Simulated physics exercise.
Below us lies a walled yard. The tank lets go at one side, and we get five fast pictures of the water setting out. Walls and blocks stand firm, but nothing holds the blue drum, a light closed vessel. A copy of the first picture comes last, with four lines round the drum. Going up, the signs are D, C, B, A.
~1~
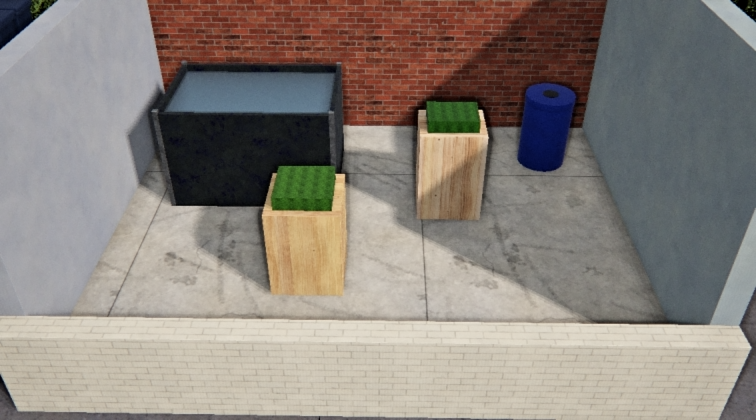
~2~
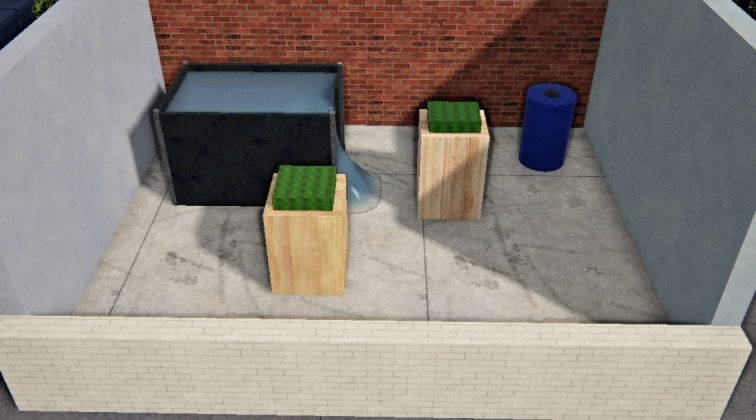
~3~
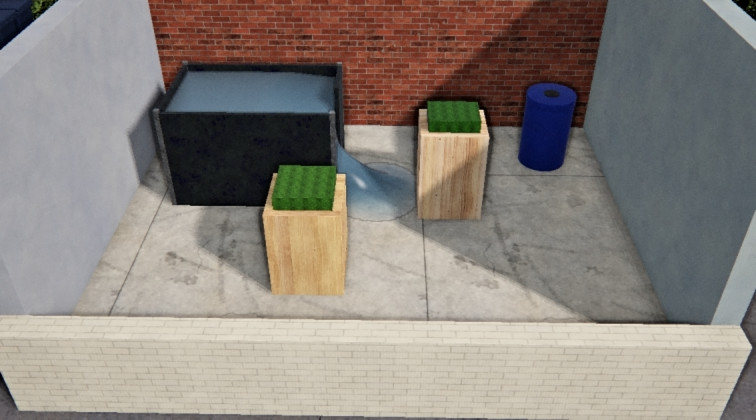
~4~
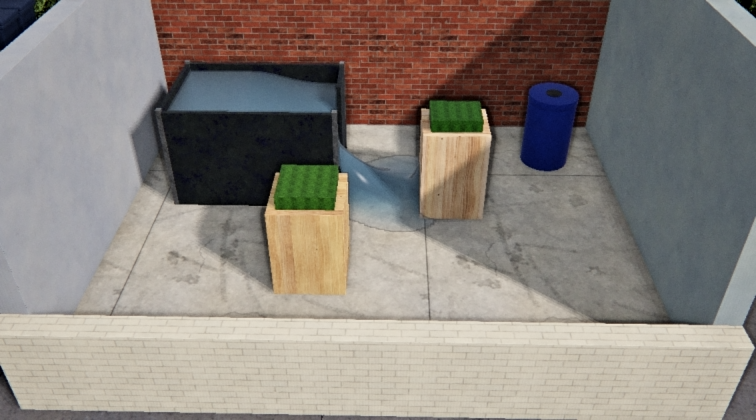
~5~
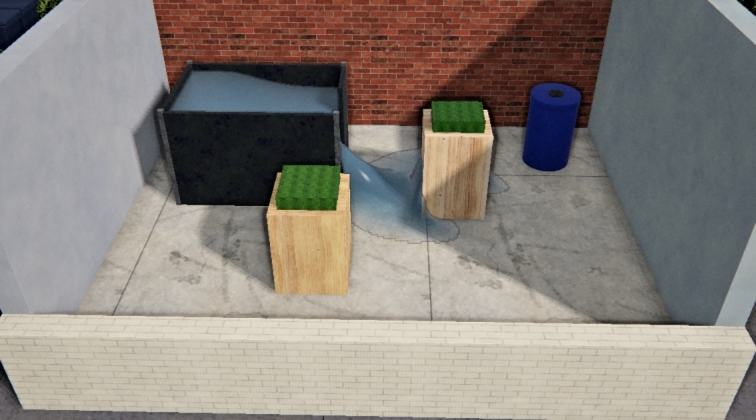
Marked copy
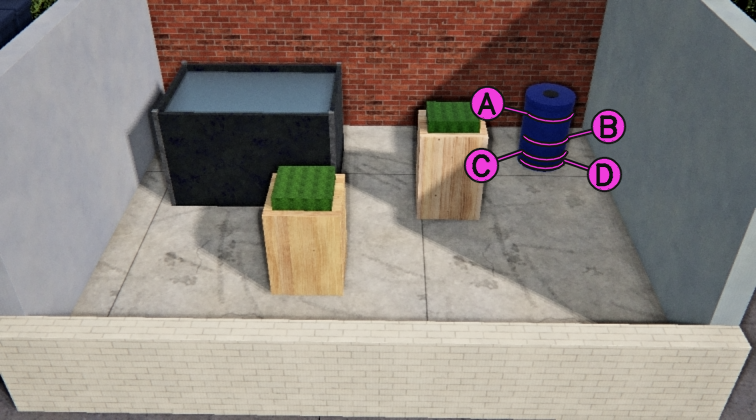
The footage shows a walled yard with a dark tank full of water, two wooden planters and a blue drum; water pours from the tank's right side and spreads across the concrete, reaching around the base of the farther planter.
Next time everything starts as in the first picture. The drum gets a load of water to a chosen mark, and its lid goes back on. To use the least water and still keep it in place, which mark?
That is mark B.
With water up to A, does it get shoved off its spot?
No.
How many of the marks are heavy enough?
Two of the four.
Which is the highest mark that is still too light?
C it is.
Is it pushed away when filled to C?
Yes.
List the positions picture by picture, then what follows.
In the first picture, lid of the blue drum at (551, 94); tank full, its middle at (254, 94).
In the second picture, water covers 2 % of the ground, mostly out of sight from here.
In the third picture, 4 % of the ground wet, in view closest to the drum at (389, 168).
In the fourth picture, 7 % of the ground wet, in view closest to the drum at (391, 165).
In the fifth picture, lid of the blue drum at (556, 94); 10 % of the ground wet, in view closest to the drum at (439, 222).
On the marked copy, A at (553, 121); B at (549, 144); C at (546, 159); D at (545, 168); from the bottom up D, C, B, A.
With A, it does not move.
With B, it does not move.
With C, it is pushed about its own width away.
With D, it is pushed about twice its own width away.
